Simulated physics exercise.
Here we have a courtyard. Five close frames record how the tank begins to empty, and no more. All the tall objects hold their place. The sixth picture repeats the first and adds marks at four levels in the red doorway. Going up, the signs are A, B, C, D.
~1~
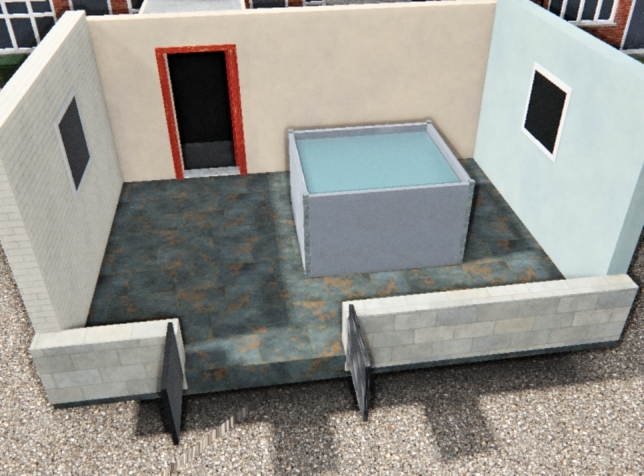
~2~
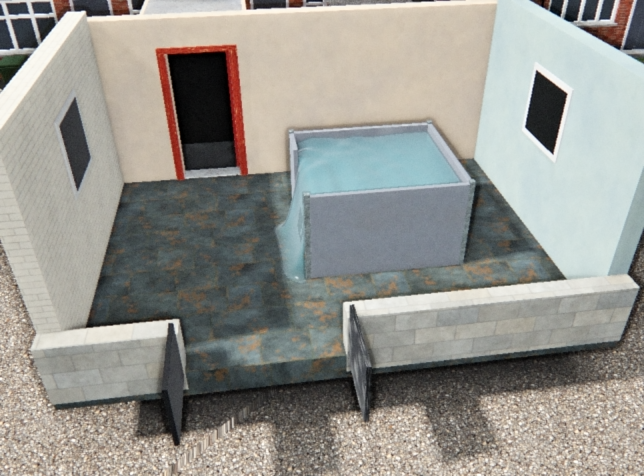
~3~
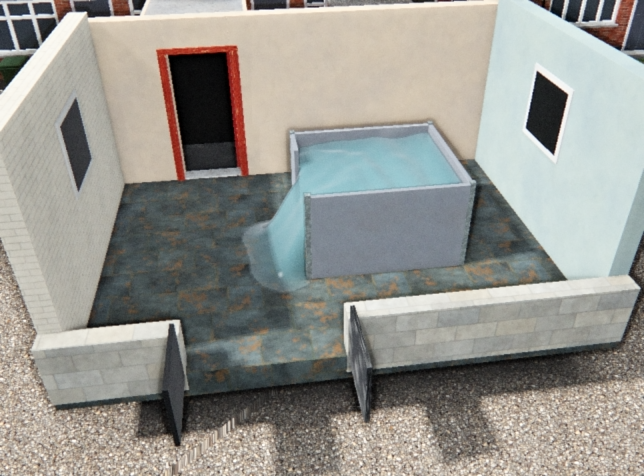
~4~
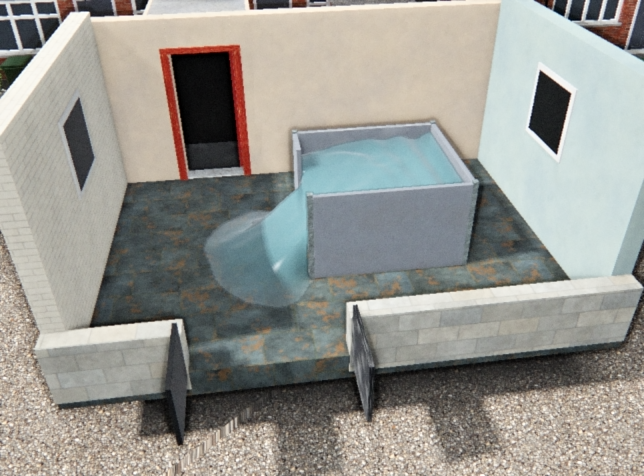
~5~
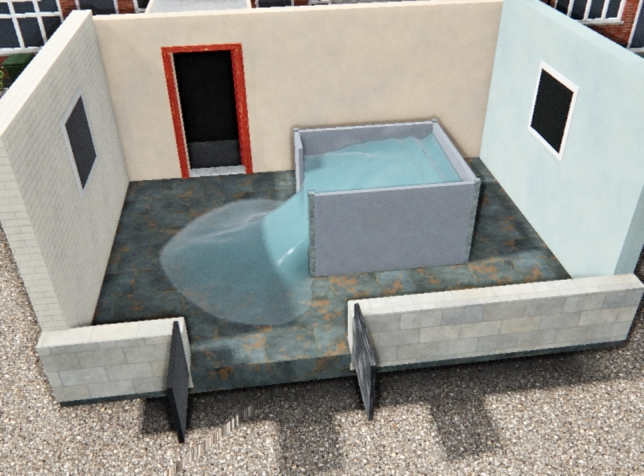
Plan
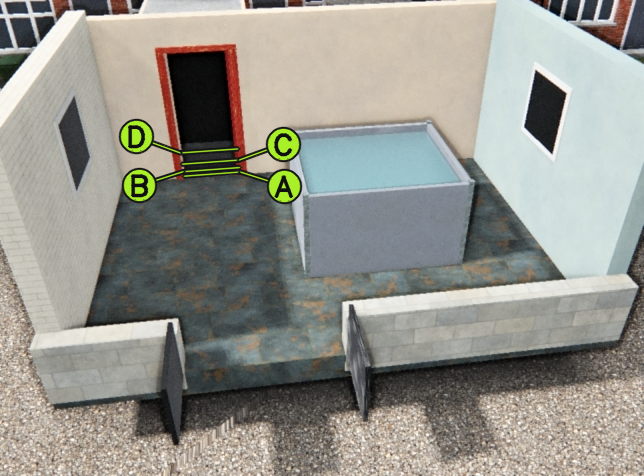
Water pours from the left side of a grey tank and spreads across the courtyard floor.
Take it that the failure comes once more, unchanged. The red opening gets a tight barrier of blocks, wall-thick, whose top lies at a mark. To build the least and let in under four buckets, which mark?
I would pick height C.
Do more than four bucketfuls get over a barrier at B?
Yes, it does.
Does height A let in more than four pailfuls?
Yes, that goes wrong.
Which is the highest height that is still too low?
That is height B.
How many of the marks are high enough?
Two.
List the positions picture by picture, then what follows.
In the first picture, water in the tank at rest, its middle at (374, 161); foot of the red doorway at (212, 176); open gate at (261, 306).
In the second picture, front seen at (298, 277), 2 % of the ground wet.
In the third picture, front seen at (255, 227), 5 % of the ground wet.
In the fourth picture, front seen at (210, 245), 10 % of the ground wet.
In the fifth picture, front seen at (166, 252), 19 % of the ground wet.
On the marked copy, A at (212, 174); B at (211, 169); C at (210, 162); D at (209, 150); from the bottom up A, B, C, D.
If A is chosen, dozens of bucketfuls pour in.
If B is chosen, about 11 bucketfuls get in.
If C is chosen, a splash gets over, under a bucket.
If D is chosen, nothing gets over.
